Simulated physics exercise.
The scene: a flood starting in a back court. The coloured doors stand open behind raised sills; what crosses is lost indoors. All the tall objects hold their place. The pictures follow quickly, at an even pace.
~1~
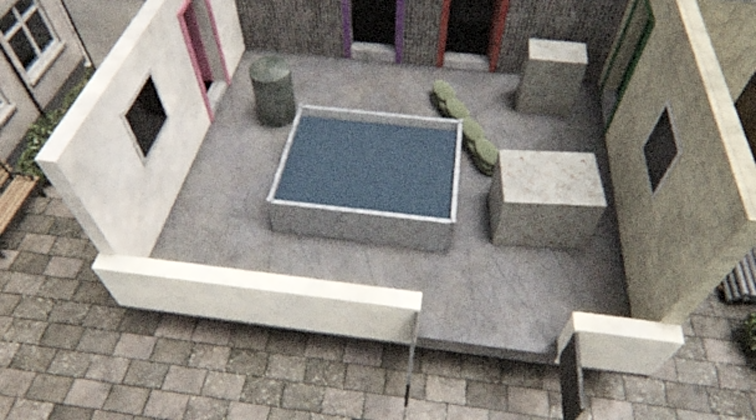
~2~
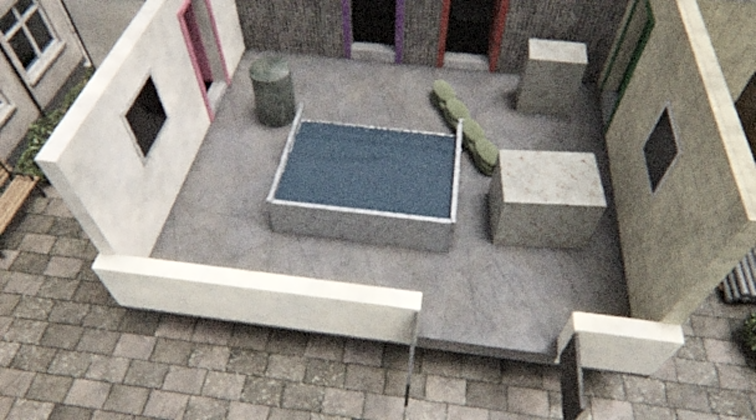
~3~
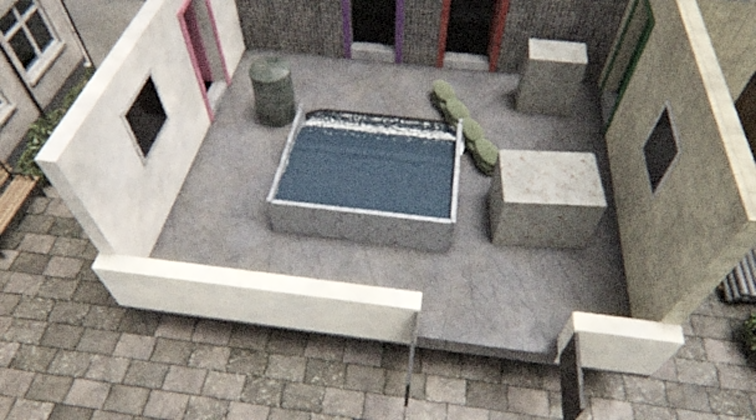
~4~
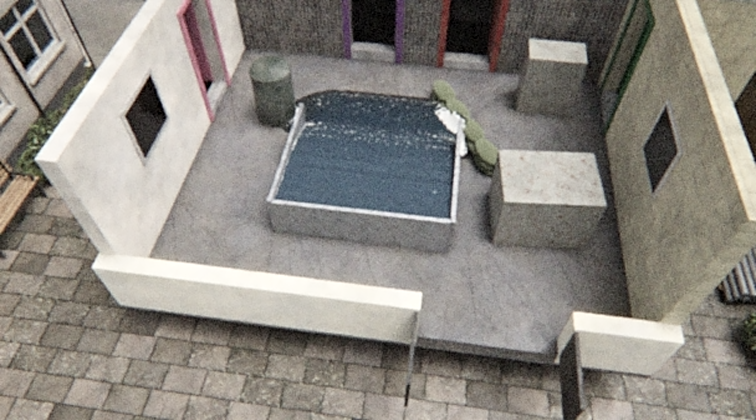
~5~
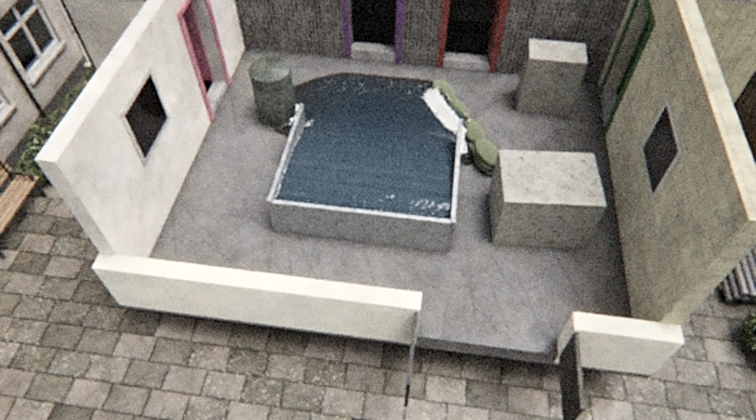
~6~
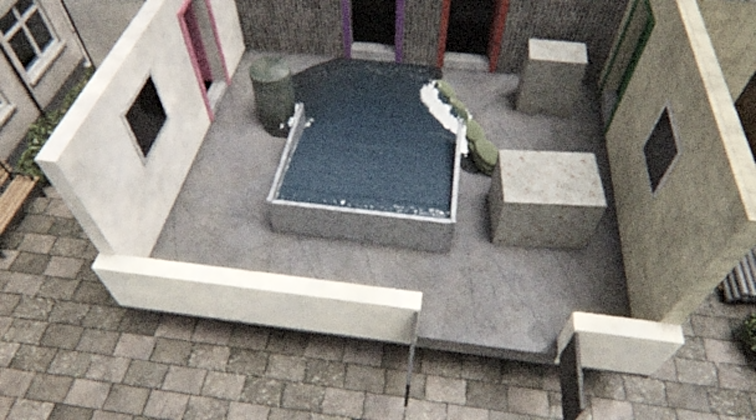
We see a walled court with coloured doorways and a square tank of still water; the tank's far side opens, and water pours out, spreading across the paving toward the back wall and foaming white against the green bushes.
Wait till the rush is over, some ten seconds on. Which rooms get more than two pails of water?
The purple door takes more than that; the red door stays under that; the pink door takes more than that; the green door stays under that.
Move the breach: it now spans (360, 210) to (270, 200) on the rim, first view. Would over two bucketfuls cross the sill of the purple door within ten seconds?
My reading: Purple door takes less.
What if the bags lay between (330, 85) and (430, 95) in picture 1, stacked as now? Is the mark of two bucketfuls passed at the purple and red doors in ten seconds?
My reading: Purple lets less in; red goes over.
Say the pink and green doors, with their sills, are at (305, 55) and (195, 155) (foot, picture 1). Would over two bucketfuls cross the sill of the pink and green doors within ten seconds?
Pink floods; green holds.
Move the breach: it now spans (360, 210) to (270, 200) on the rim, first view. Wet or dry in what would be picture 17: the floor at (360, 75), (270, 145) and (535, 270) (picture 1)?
In turn: No water, not flooded, wet.
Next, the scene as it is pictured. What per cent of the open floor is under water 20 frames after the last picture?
Near 65 in a hundred.
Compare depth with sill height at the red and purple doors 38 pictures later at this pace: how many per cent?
About 30 and 50 per cent.
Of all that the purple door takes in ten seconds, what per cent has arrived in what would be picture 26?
About 100 per cent.
A moment on, water covers 25 % of the floor; the purple door over two buckets in, the red door wet at the sill, nothing in, the pink door not reached, the green door not reached.
Next, water covers 35 % of the floor; the purple door far over two buckets in, the red door wet at the sill, nothing in, the pink door not reached, the green door not reached.
Then, water covers 65 % of the floor; the purple door far over two buckets in, the red door wet at the sill, nothing in, the pink door under two buckets in, the green door wet at the sill, nothing in.
Later, water covers 90 % of the floor; the purple door far over two buckets in, the red door wet at the sill, nothing in, the pink door over two buckets in, the green door under two buckets in.
In the end, water covers 95 % of the floor; the purple door far over two buckets in, the red door wet at the sill, nothing in, the pink door over two buckets in, the green door under two buckets in.
